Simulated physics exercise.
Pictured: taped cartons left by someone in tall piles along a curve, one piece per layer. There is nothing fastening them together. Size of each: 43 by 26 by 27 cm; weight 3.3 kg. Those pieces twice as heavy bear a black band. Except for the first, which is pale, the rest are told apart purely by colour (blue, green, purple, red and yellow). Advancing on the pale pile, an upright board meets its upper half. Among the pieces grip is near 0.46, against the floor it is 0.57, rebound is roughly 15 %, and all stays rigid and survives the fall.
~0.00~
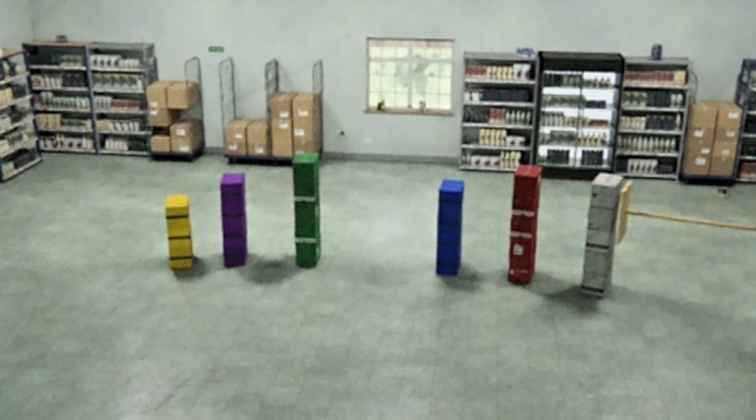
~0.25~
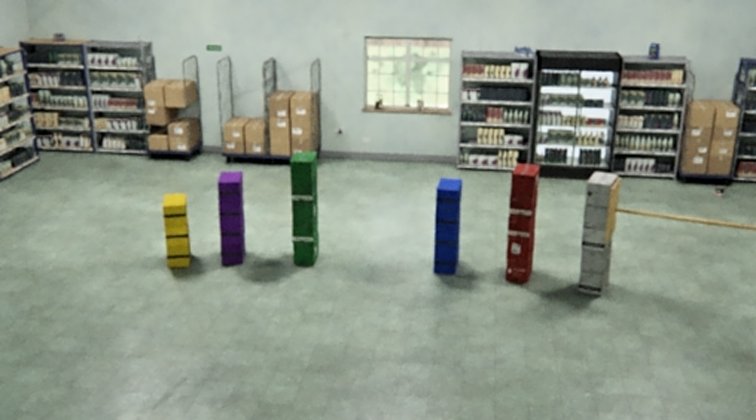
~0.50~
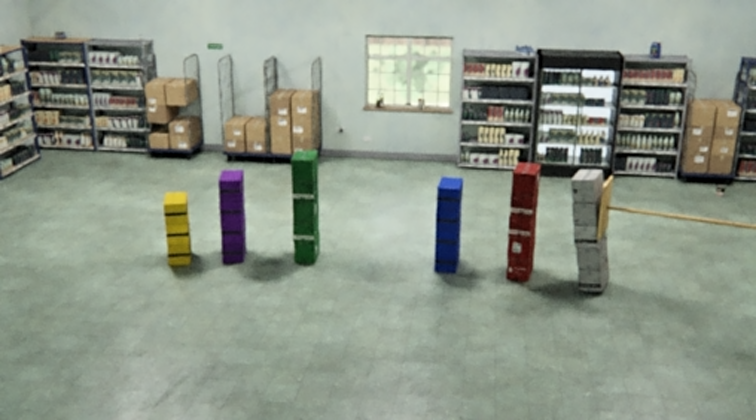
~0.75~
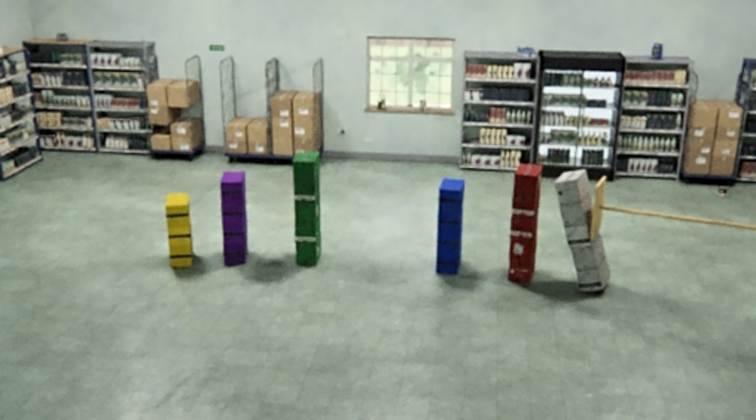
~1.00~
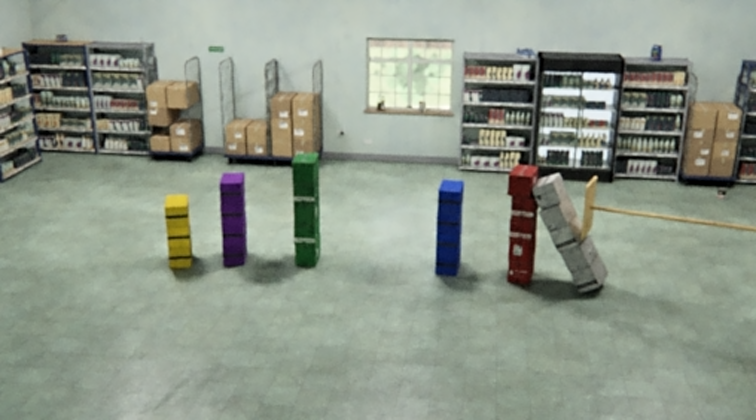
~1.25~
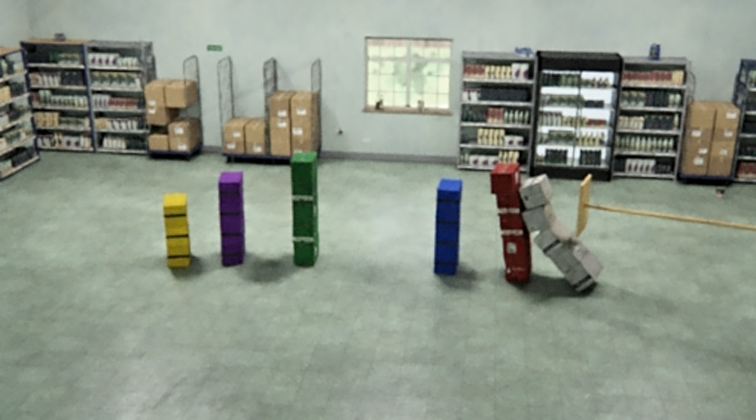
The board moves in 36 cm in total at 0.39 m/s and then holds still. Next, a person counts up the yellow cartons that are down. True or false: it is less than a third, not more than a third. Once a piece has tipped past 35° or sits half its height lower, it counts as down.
True.
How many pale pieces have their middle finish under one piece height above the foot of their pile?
4.
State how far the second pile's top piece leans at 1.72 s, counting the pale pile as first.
I'd say it's at some 30° by then.
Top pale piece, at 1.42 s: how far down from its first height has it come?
About 20 cm.
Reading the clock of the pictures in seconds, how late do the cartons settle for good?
4.0 s, roughly.
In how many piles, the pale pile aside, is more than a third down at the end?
2 altogether.
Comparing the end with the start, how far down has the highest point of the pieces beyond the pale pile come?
Drop: Around 0 cm.
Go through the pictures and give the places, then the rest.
In the first picture (we follow the side turned to the camera), board (621, 211) 8 cm short; top yellow carton (177, 217); top green carton (303, 173); no other piece has moved.
Board (610, 209) 19 mm in; top yellow carton (175, 216), in the second picture.
Board (602, 206) 12 cm in, top of the pale pile leaning 8°; top yellow carton (175, 214); no other piece has moved, in the third picture.
Board (595, 206) 21 cm in, top of the pale pile leaning 17°; top yellow carton (177, 216); no other piece has moved, in the fourth picture.
Board (585, 206) 31 cm in, top of the pale pile leaning 26°; top yellow carton (176, 217); top red carton (519, 187) displaced 47 mm; one has shifted, in the fifth picture.
Board (580, 205) 36 cm in, stopped, top of the pale pile leaning 25°; top yellow carton (175, 216); top red carton (501, 184) tipped 7°; 5 stirred so far, in the sixth picture.
Around 1.42 s, 5 of the pale pile down; none of the 3 yellow cartons down (0 of 21 in all colours); top yellow carton unmoved; top red carton tipped 17°.
Around 1.72 s, 5 of the pale pile down; none of the 3 yellow cartons down (3 of 21 in all colours); top yellow carton unmoved; top red carton tipped 29°, 11 cm lower.
Around 2.26 s, 5 of the pale pile down; none of the 3 yellow cartons down (9 of 21 in all colours); top yellow carton unmoved; top red carton tipped 47°, 50 cm lower.
Around 2.88 s, 5 of the pale pile down; none of the 3 yellow cartons down (9 of 21 in all colours); top yellow carton unmoved; top blue carton on its side.
Finally (4.4 s), 5 of the pale pile down; none of the 3 yellow cartons down (9 of 21 in all colours); top yellow carton unmoved; top red carton upside down. That is 0 per cent. Seen by the last camera, middles, top yellow carton near (176, 210), top red carton near (385, 230).
